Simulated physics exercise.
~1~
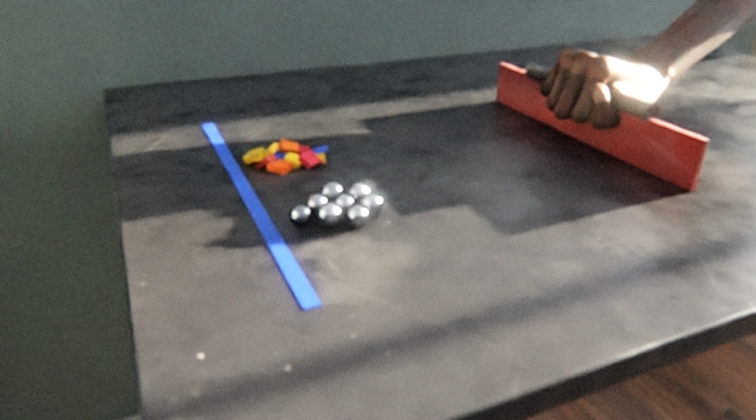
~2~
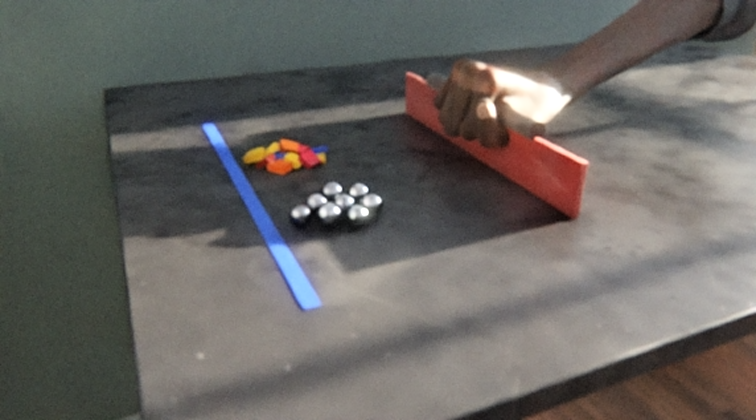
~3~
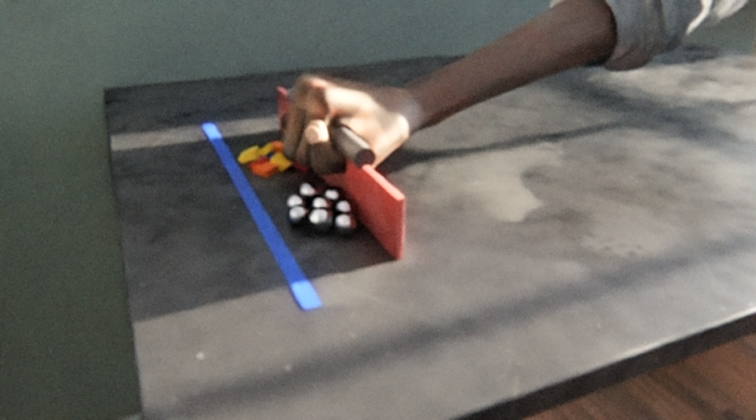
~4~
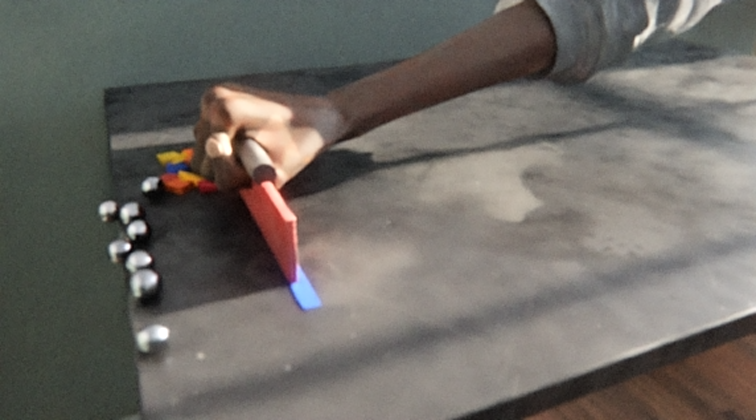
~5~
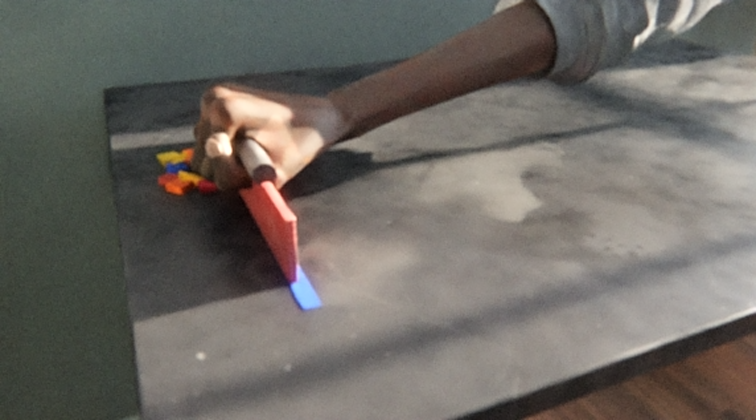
A dark, worn tabletop is seen from above and at an angle, with a strip of blue tape near its left end. Right of the tape sit a cluster of shiny silver balls and, behind it, a small heap of bright red, orange, yellow and blue pieces. From the right, a hand slides a red scraper leftward until it gathers up both lots. The scraper stops along the tape, while the balls roll on to the left edge and begin going over. At the end the balls are gone, and the colourful pieces rest on the table beside the still hand.
